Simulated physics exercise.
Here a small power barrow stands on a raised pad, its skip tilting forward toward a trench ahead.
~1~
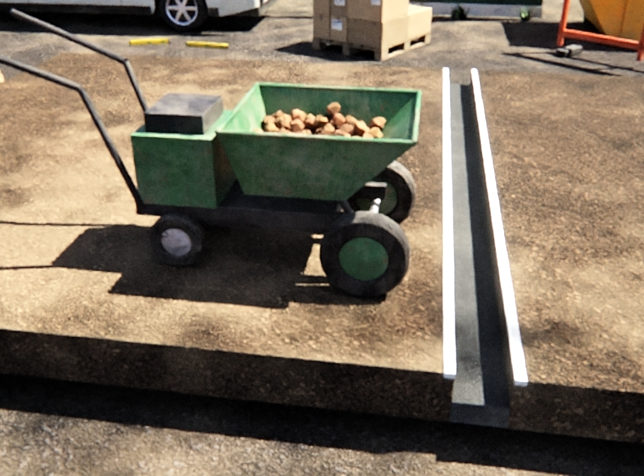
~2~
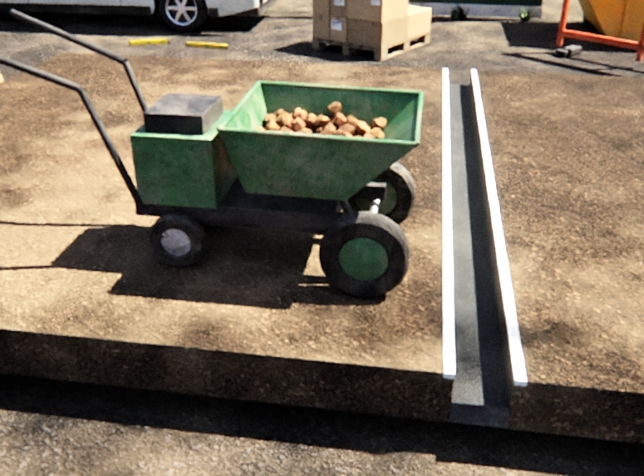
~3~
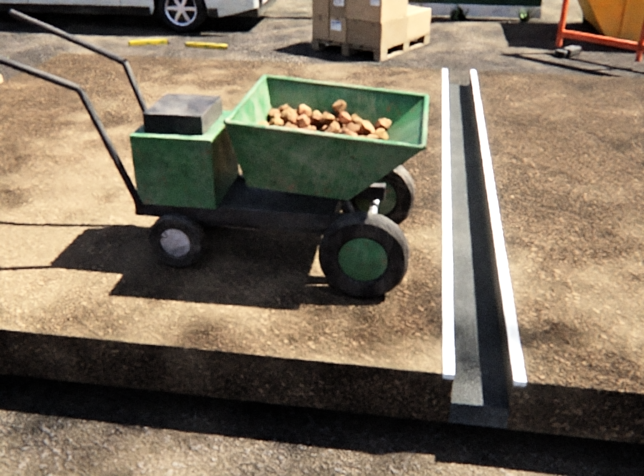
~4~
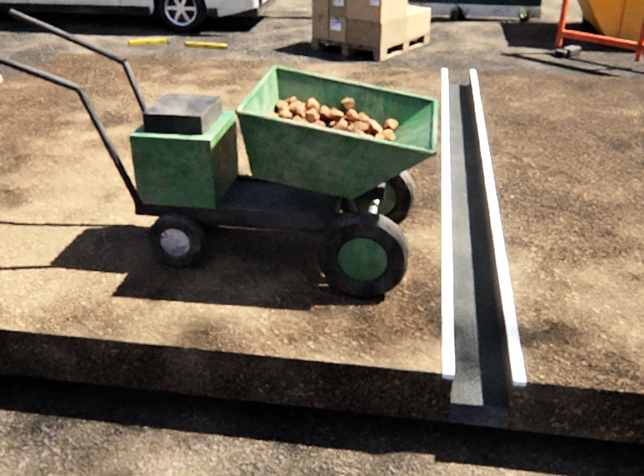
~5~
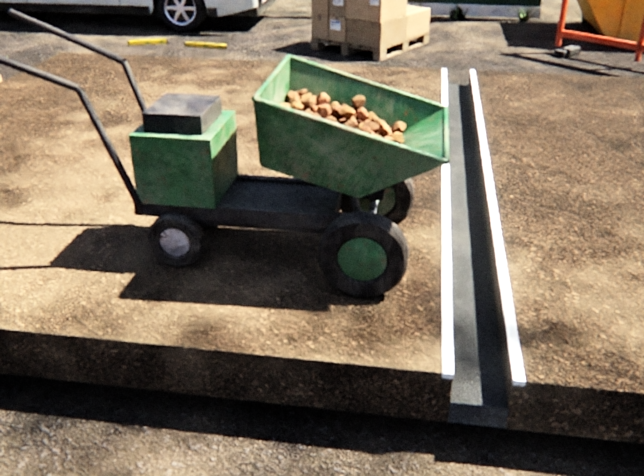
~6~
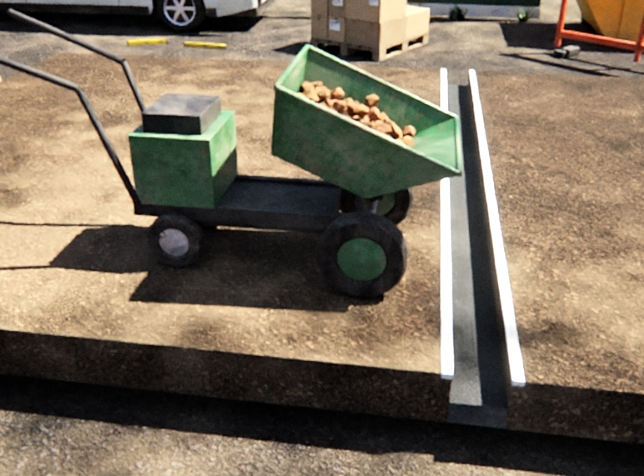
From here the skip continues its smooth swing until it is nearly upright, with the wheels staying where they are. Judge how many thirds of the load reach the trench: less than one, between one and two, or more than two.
The amount that reaches the trench will stay below a third.
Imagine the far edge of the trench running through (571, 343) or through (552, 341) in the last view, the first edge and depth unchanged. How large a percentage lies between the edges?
Well, it'd be something like 90 per cent the first time and 80 per cent the second.
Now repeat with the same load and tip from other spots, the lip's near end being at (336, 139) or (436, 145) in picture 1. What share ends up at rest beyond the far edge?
Around 10 and 90 per cent respectively.
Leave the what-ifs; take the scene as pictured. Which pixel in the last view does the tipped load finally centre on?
Around (541, 265).
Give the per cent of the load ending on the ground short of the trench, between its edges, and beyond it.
Short: 0; between: 20; beyond: 75 per cent.
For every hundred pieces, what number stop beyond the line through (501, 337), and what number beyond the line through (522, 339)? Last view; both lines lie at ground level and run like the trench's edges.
Estimate, first then second: 70 %, 70 %.
Soon, skip tipped steeply; all in the skip.
A while on, skip tipped right over; about two thirds in the skip; a stray few in or heaped over the trench; about a third beyond it.
Towards the end, skip tipped right over; about a quarter in the skip; a small part in or heaped over the trench; about two thirds beyond it.
Finally, skip tipped right over; a small part in the skip; about a quarter in or heaped over the trench; most beyond it.
